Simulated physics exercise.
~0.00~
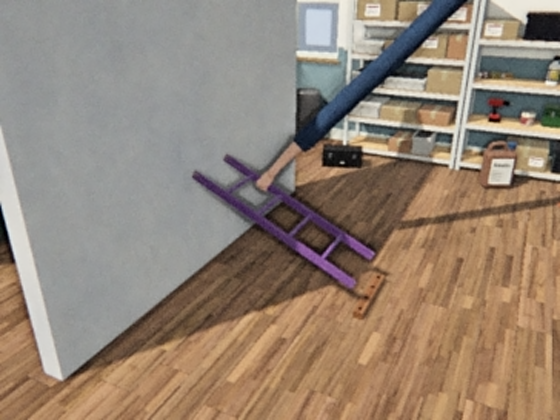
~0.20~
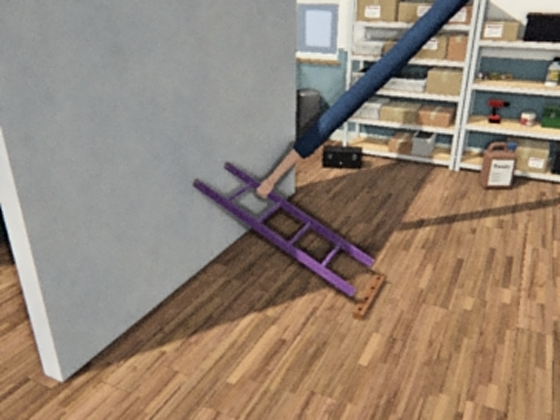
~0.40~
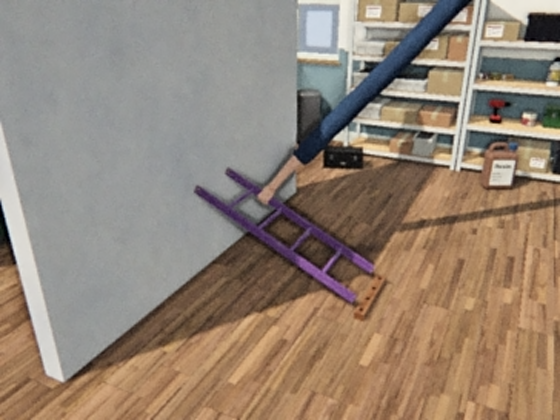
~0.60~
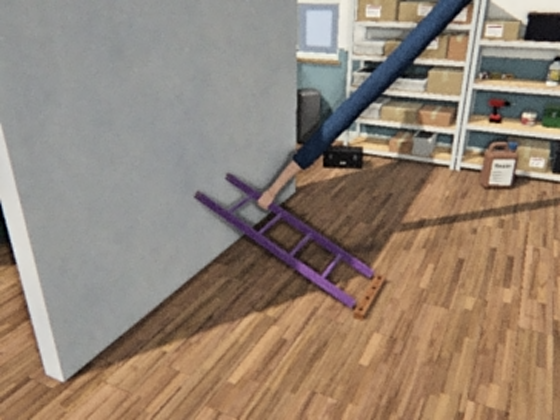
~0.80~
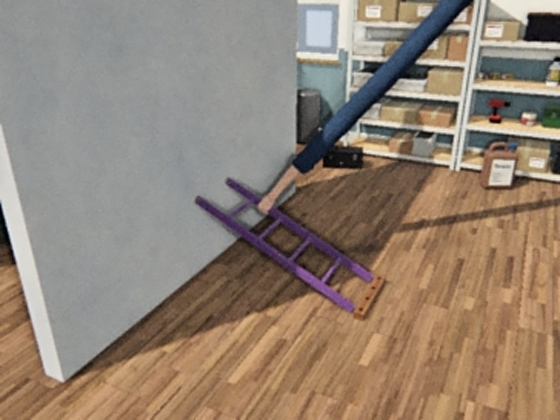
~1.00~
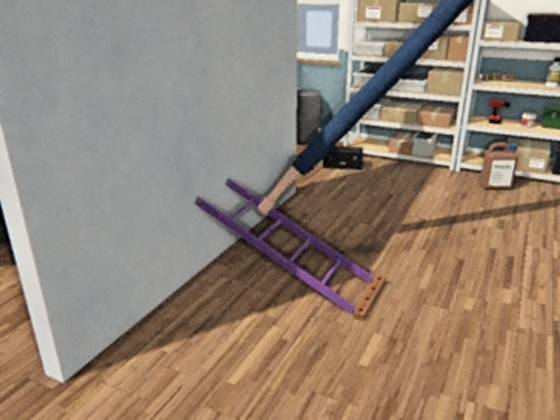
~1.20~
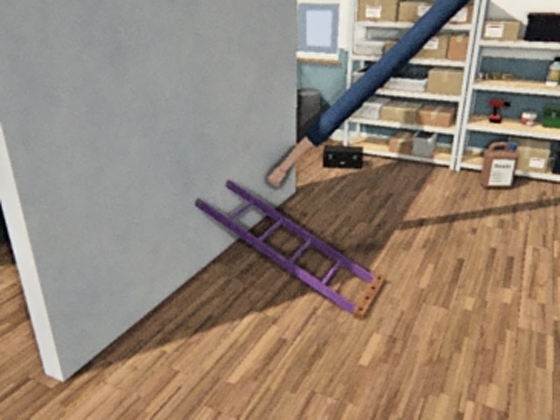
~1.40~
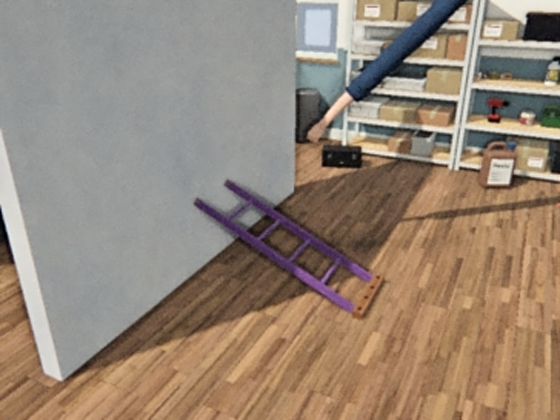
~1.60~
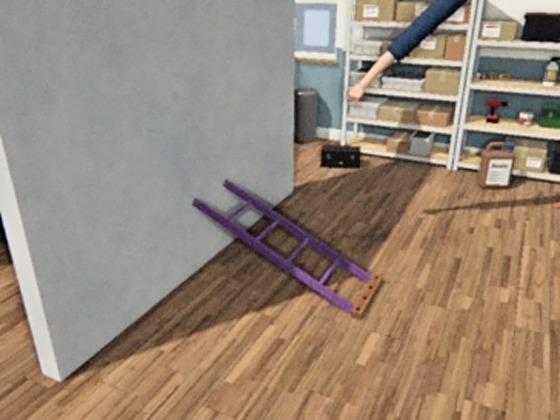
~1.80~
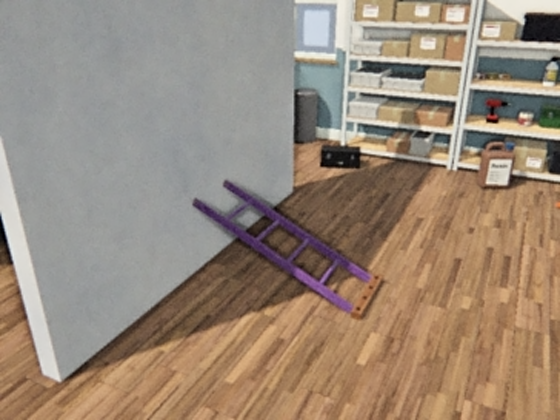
On a wooden floor, a hand lowers a purple gate against a batten, withdraws, and it stays leaning.
